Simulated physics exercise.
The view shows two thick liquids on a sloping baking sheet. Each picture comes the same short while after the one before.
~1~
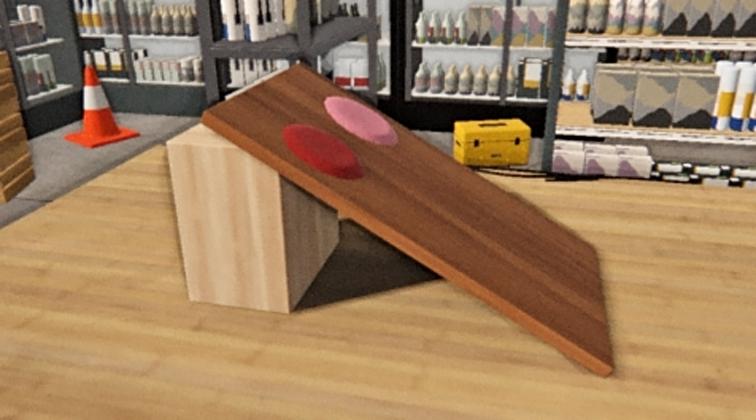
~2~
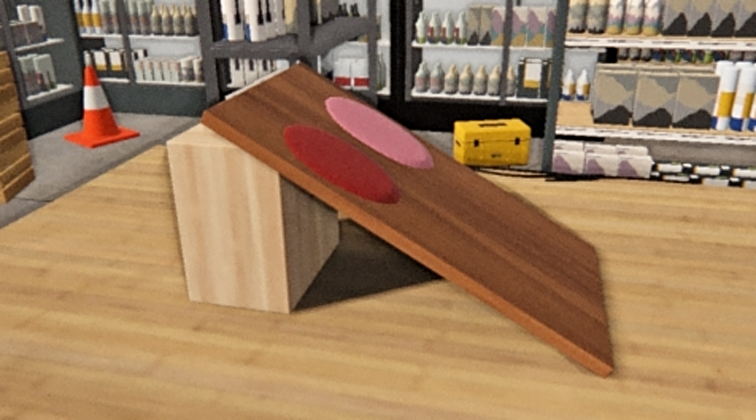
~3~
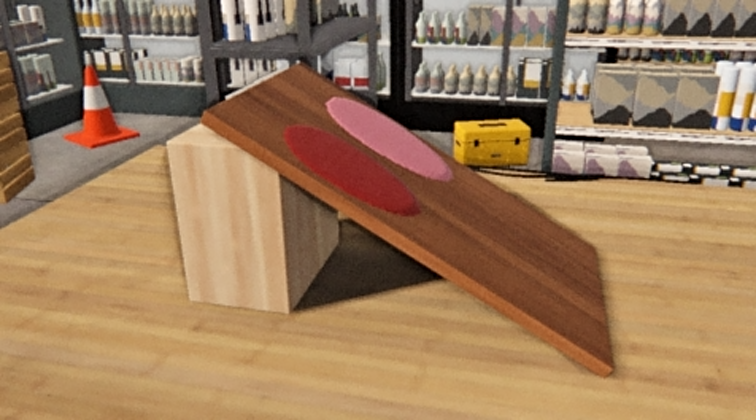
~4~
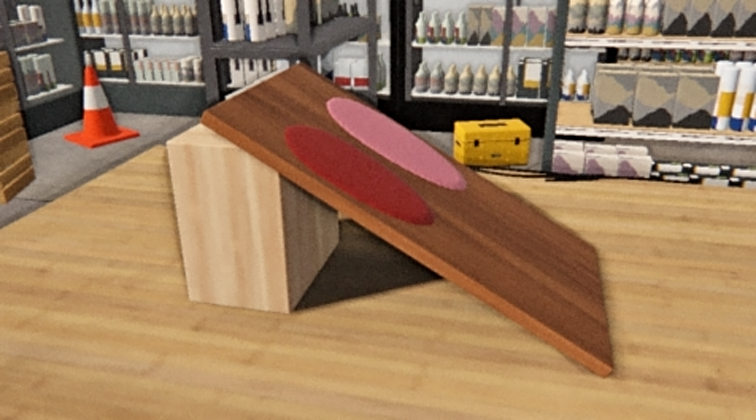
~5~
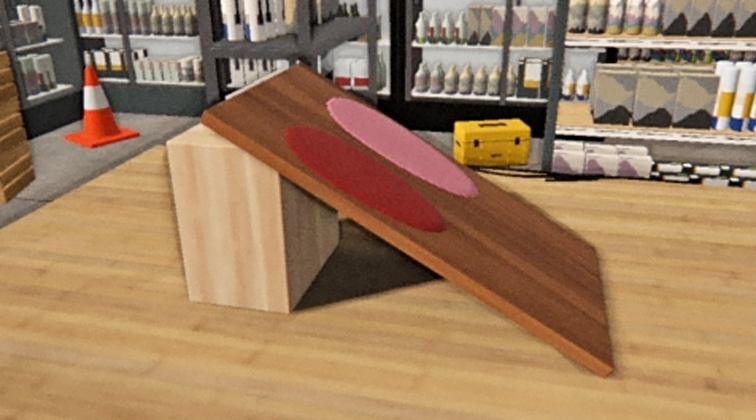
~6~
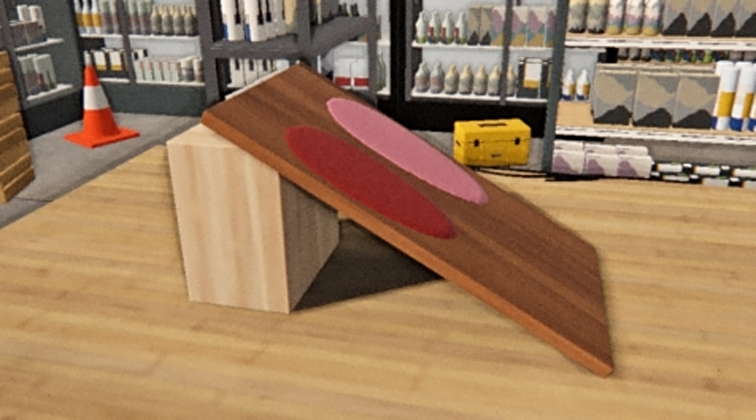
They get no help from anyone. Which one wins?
The back one wins.
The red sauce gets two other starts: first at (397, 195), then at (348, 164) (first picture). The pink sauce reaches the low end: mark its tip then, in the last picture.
About (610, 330), then about (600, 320).
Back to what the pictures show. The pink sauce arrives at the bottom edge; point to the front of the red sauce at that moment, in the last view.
Tip position, last frame: Approx. (569, 304) px.
A moment on, the red sauce is three quarters of the way down; the pink sauce is three quarters of the way down.
Further on, the red sauce is three quarters of the way down; the pink sauce is close to the edge.
When it is over, the red sauce is close to the edge; the pink sauce is at the low edge.
